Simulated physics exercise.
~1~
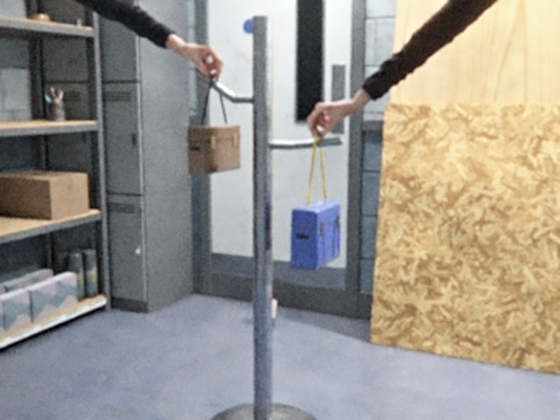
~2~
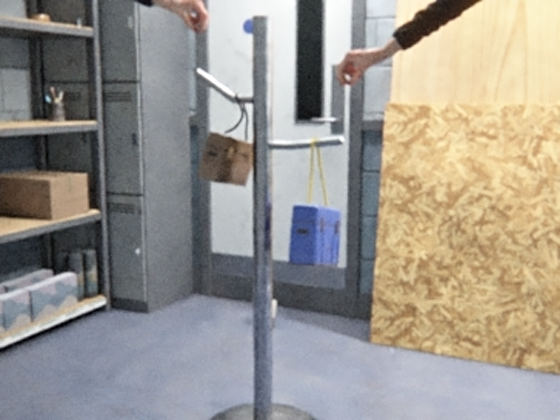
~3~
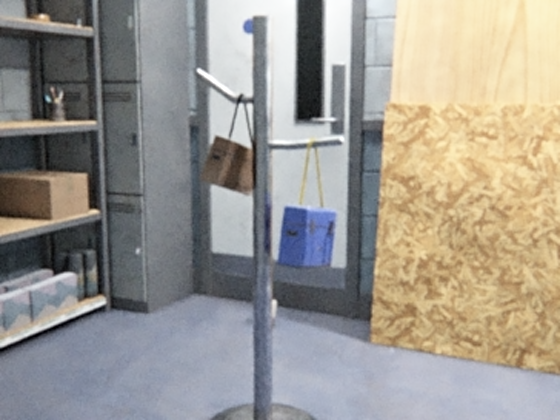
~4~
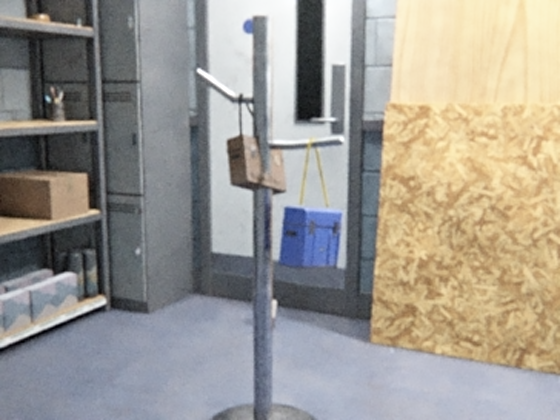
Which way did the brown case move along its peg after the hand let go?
The brown case moved to the right, toward the post.
Two hands held a brown case and a blue case by their loops at two pegs on a metal post, then let go and drew away. The brown case slid right toward the post, swinging and leaning, and both cases ended up still hanging.
